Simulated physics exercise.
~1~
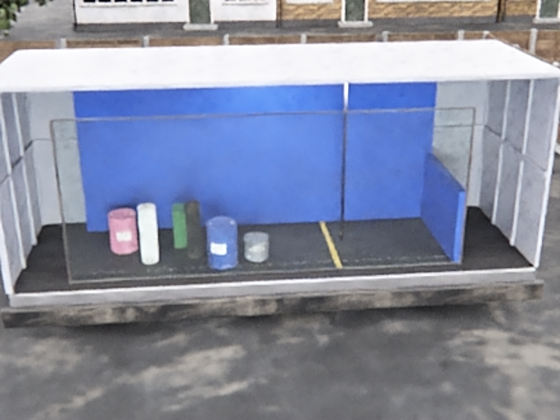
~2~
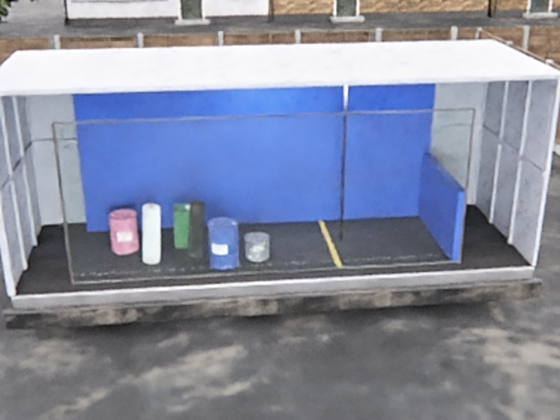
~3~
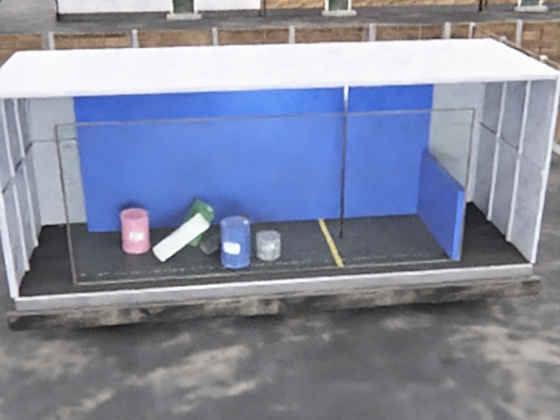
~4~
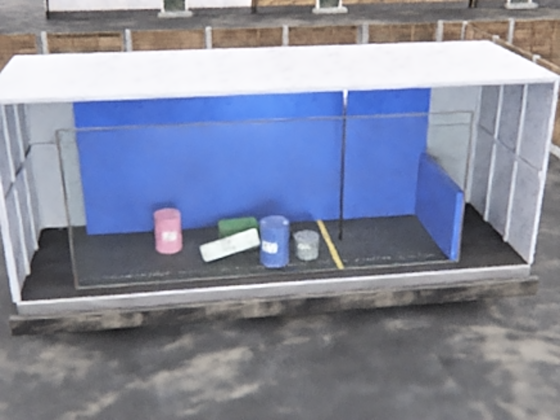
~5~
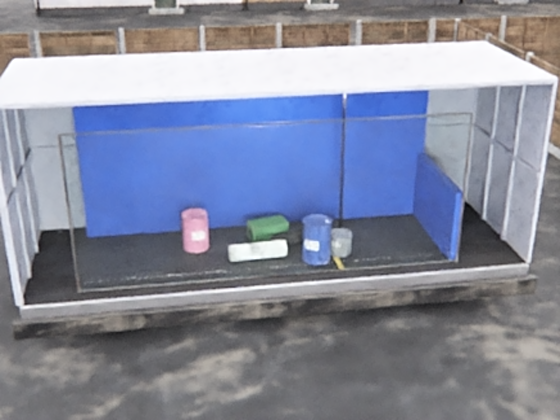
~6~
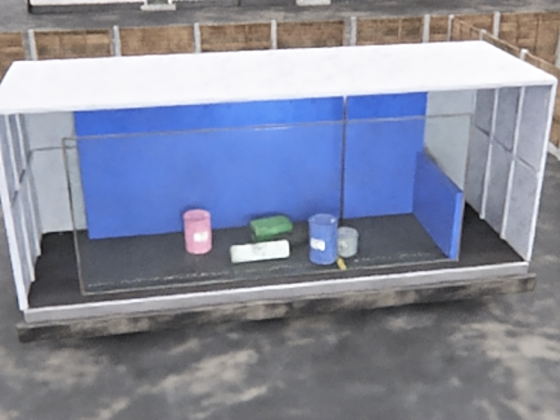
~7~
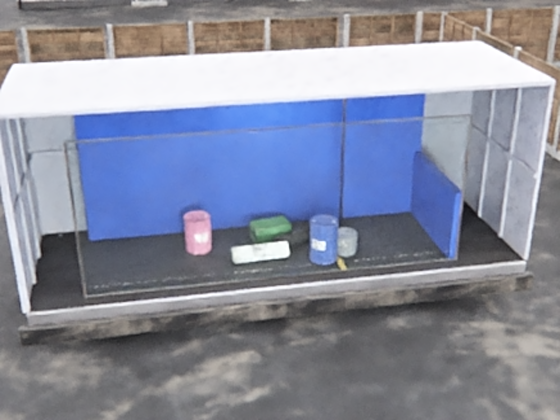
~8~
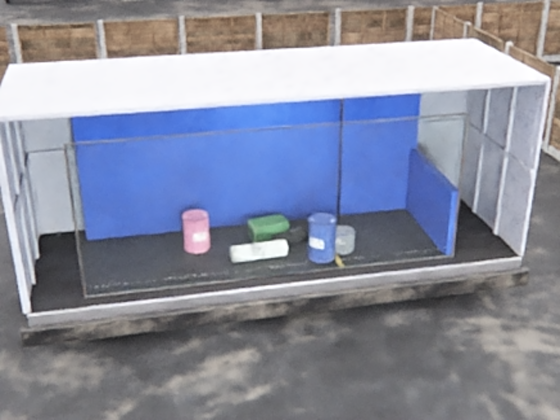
Drums and rolls slide right, two rolls topple, and the grey bucket crosses the yellow line.
